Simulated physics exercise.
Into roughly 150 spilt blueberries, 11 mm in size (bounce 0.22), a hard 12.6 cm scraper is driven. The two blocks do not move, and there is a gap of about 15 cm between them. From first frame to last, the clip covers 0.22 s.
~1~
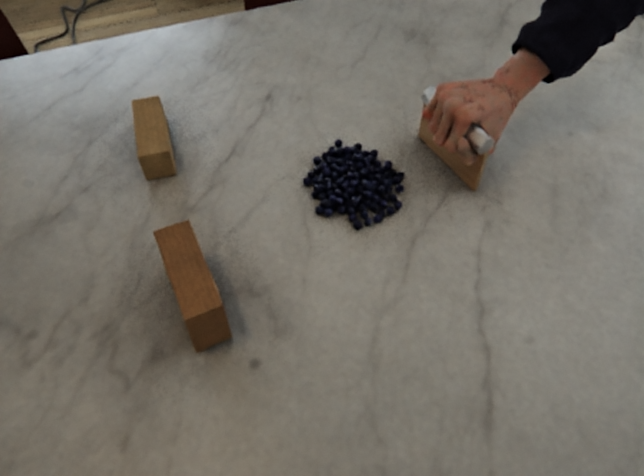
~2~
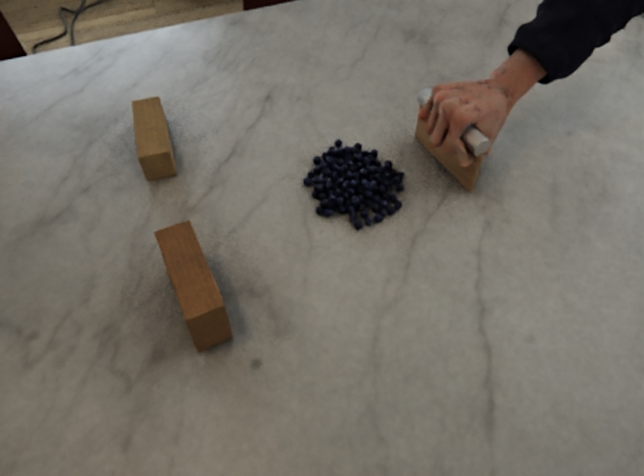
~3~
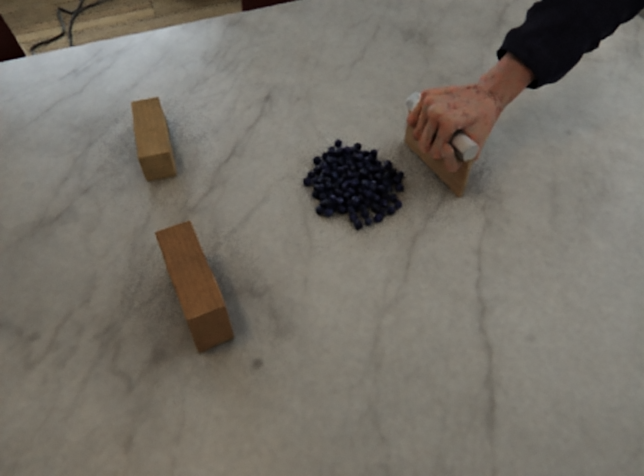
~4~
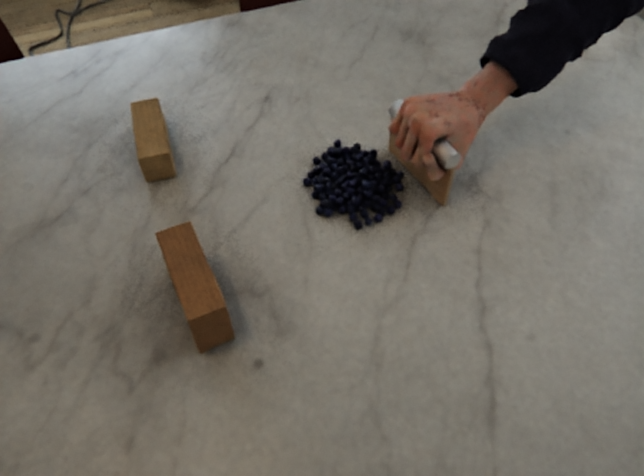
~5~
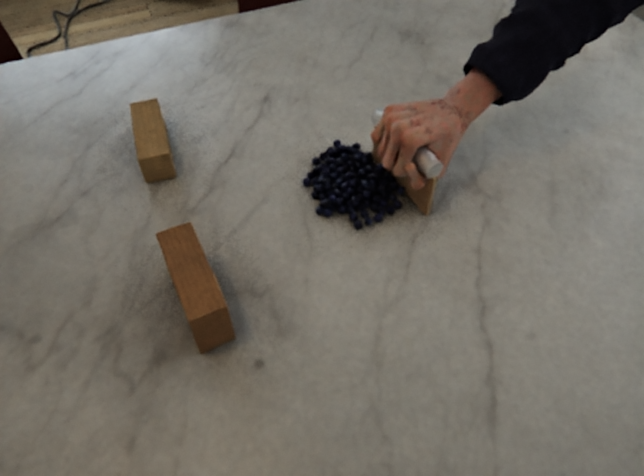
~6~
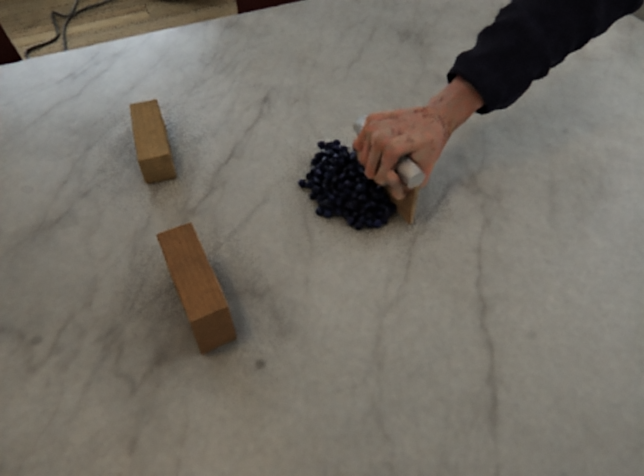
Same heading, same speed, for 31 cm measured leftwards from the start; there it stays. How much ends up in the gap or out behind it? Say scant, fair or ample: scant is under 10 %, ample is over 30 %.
Fair.
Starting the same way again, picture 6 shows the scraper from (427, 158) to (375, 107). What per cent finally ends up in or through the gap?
In or through the gap: 0%.
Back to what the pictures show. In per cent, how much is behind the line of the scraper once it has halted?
Around 40 per cent.
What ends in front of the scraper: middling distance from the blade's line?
My estimate is near 3 cm.
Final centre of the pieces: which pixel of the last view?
Centre point: Approx. (216, 230) px.
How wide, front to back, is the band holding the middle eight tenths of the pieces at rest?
Close to 22 cm front to back.
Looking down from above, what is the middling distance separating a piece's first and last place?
20 cm.
Then, 0.21 s after the last picture, scraper 24 cm from its start, spill 18 cm wide; held up before the blocks 100 %.
Then, 0.41 s after the last picture, scraper 32 cm from its start, spill 24 cm wide; in or through the gap 15 %, round the near block 5 %, held up before the blocks 80 %.
Then, 0.59 s after the last picture, scraper 32 cm from its start, spill 25 cm wide; in or through the gap 20 %, round the near block 5 %, held up before the blocks 75 %.
In the end, in or through the gap 20 %, round the near block 5 %, round the far block 0 %, held up before the blocks 75 %.
